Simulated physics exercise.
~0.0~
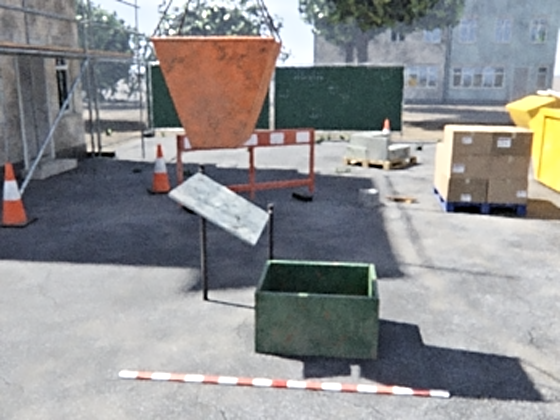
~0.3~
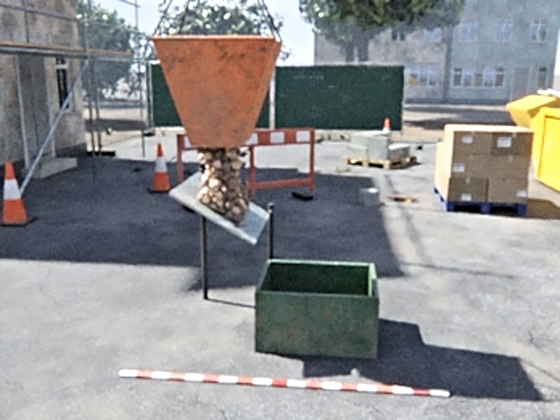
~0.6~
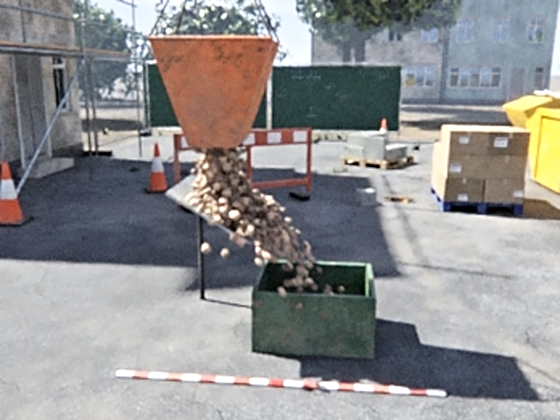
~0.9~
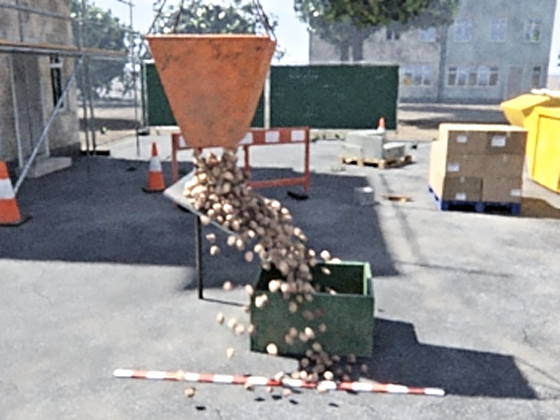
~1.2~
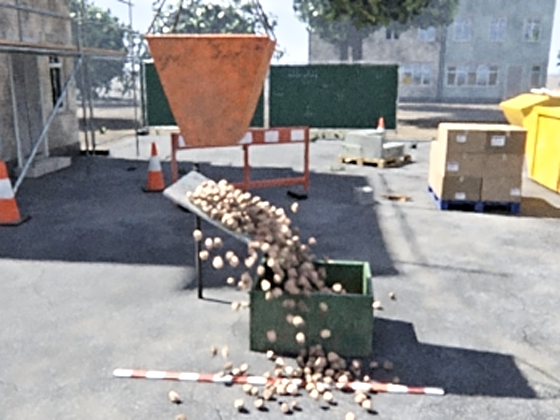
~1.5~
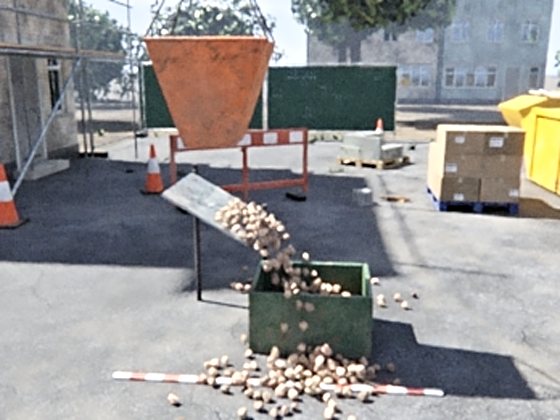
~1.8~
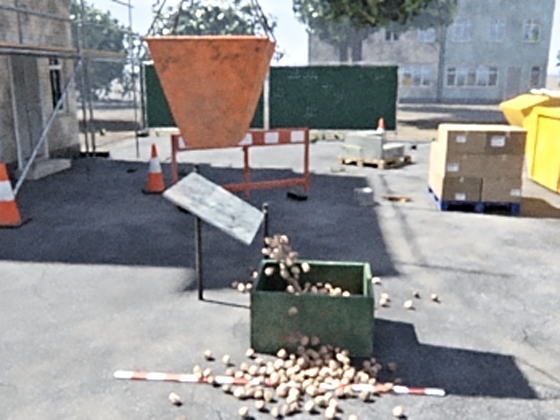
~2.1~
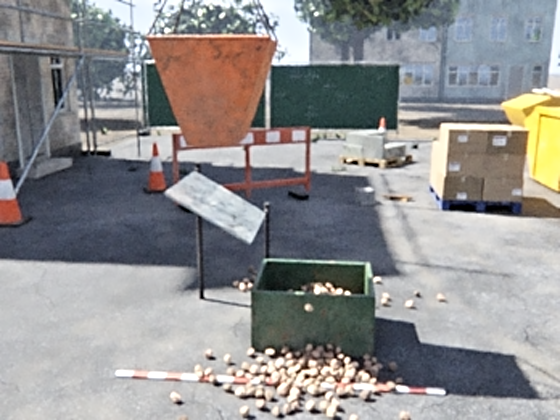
In a yard, stones pour from an orange skip down a slide, most landing in the green bin.
